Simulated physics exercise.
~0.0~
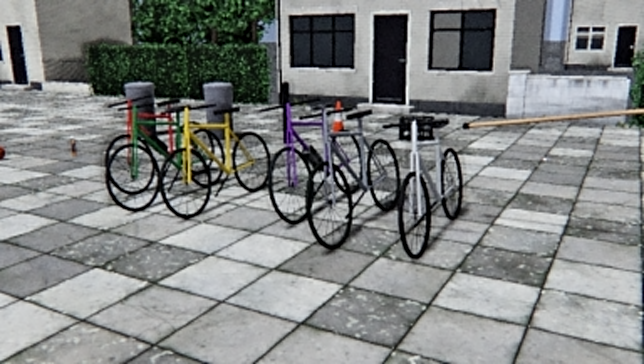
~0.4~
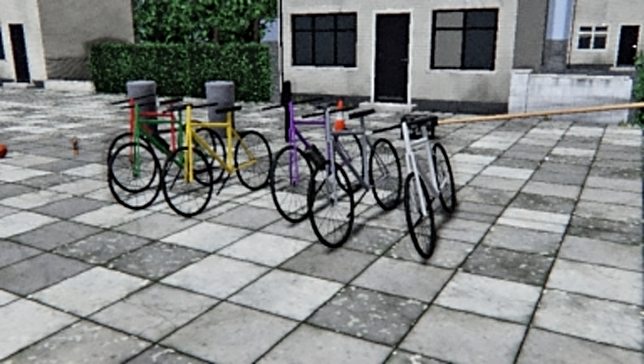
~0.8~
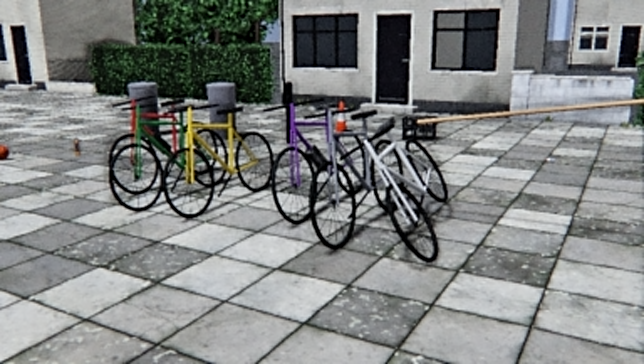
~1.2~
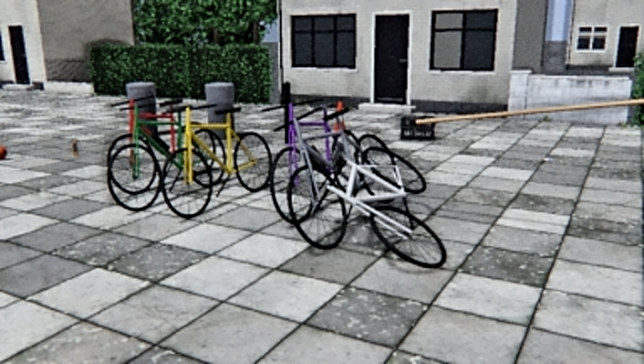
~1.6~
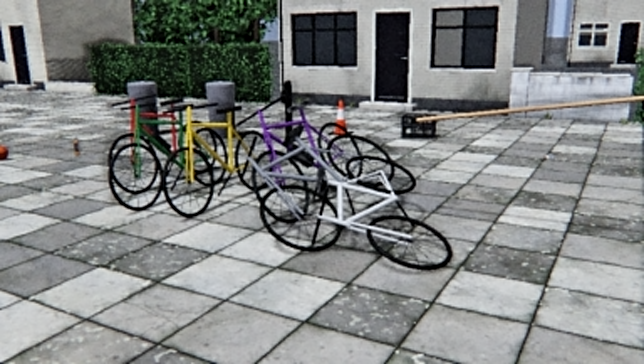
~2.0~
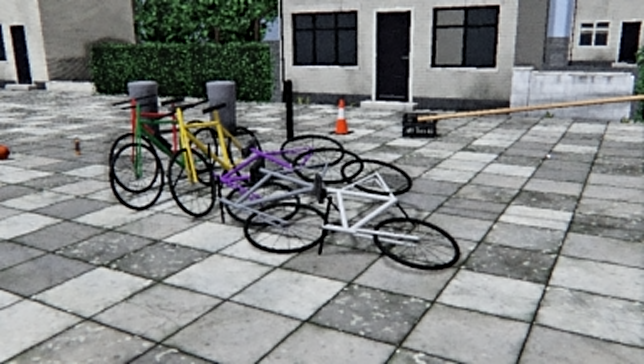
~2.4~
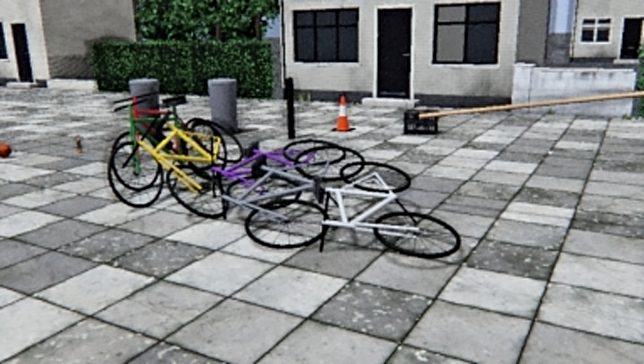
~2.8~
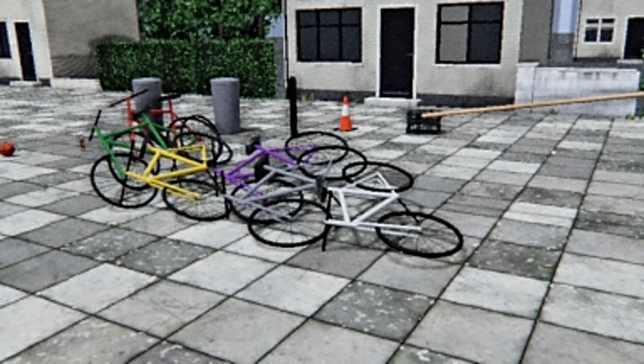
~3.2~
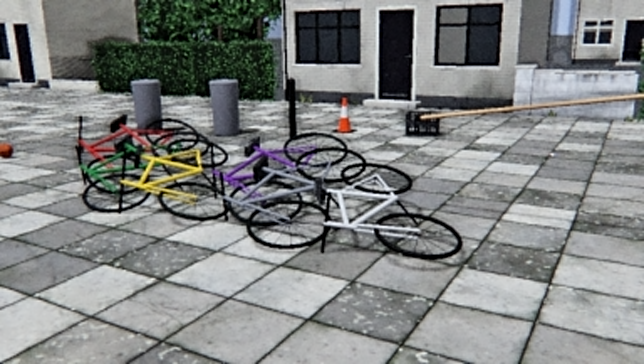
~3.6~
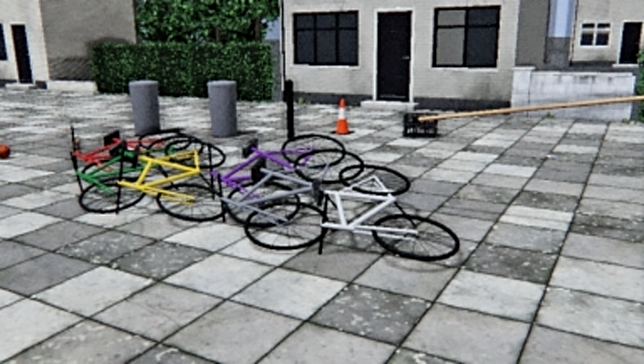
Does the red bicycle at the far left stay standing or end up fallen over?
The red bicycle ends up fallen over, lying on the paving with the others.
